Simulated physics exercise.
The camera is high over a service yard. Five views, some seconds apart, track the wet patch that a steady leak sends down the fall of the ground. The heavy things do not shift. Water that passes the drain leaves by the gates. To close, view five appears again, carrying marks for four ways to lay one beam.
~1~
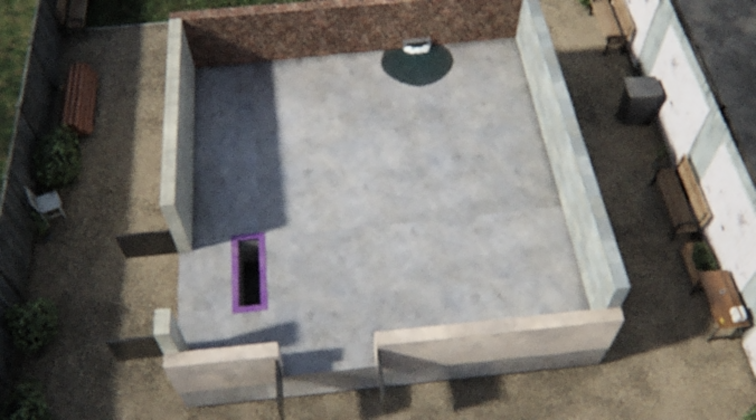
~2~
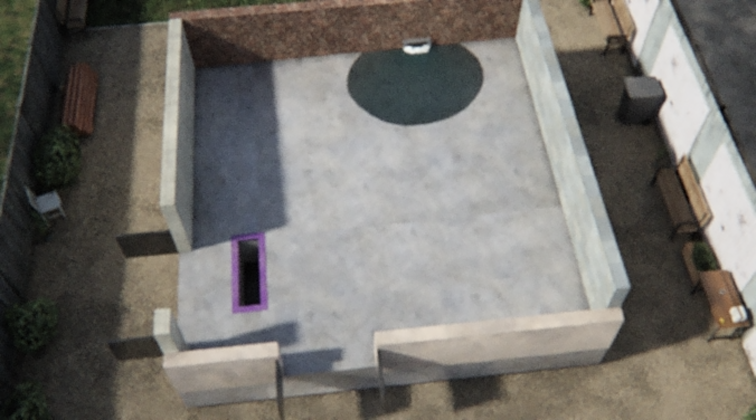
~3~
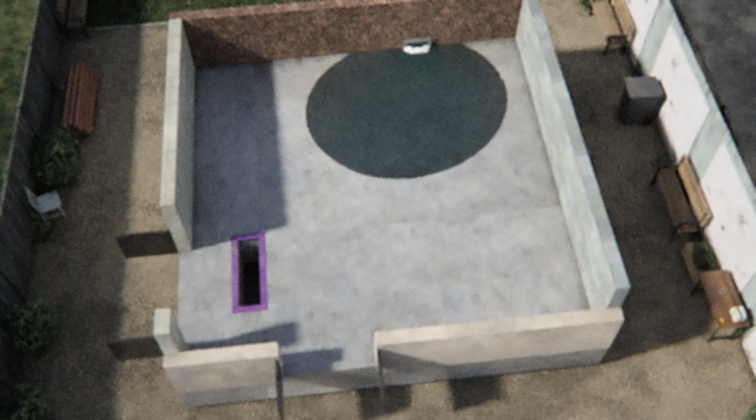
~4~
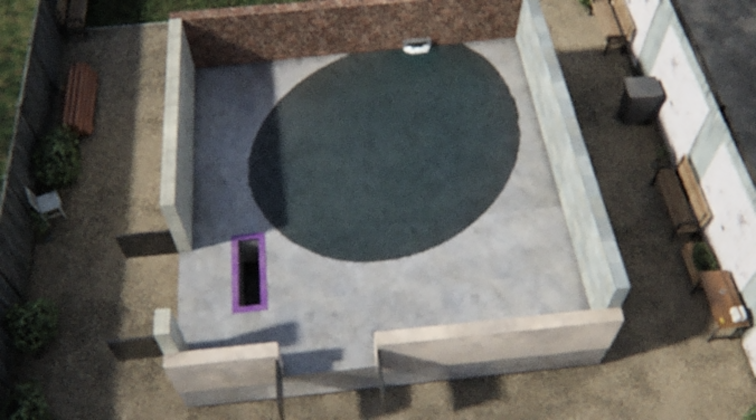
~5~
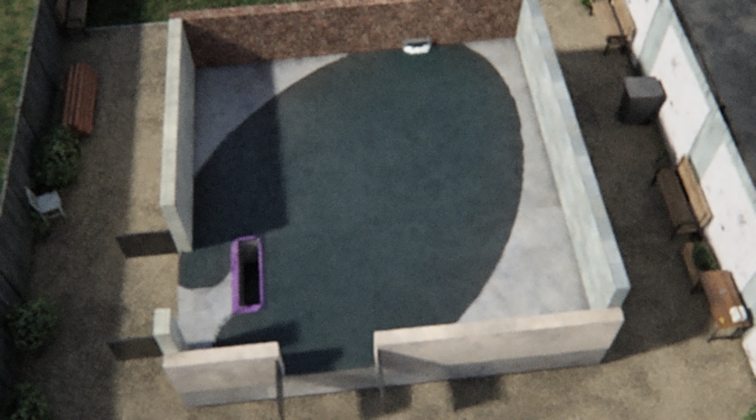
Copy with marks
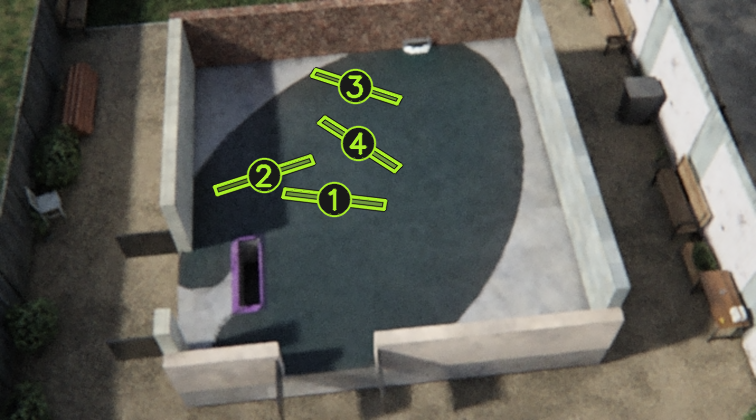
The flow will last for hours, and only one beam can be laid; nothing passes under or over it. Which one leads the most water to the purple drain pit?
Place 2 does it best.
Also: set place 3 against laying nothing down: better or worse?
It is worse.
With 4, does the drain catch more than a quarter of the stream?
No, it does not.
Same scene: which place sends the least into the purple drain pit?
That would be 4.
In lime, 1 from (283, 193) to (384, 205); 2 from (215, 190) to (312, 159); 3 from (313, 72) to (398, 100); 4 from (321, 120) to (397, 168).
With 1, about 16 % of the stream goes into the purple drain pit, about 84 % out by the gates.
With 2, about 23 % of the stream goes into the purple drain pit, about 77 % out by the gates.
With 3, about 15 % of the stream goes into the purple drain pit, about 85 % out by the gates.
With 4, about 11 % of the stream goes into the purple drain pit, about 89 % out by the gates.
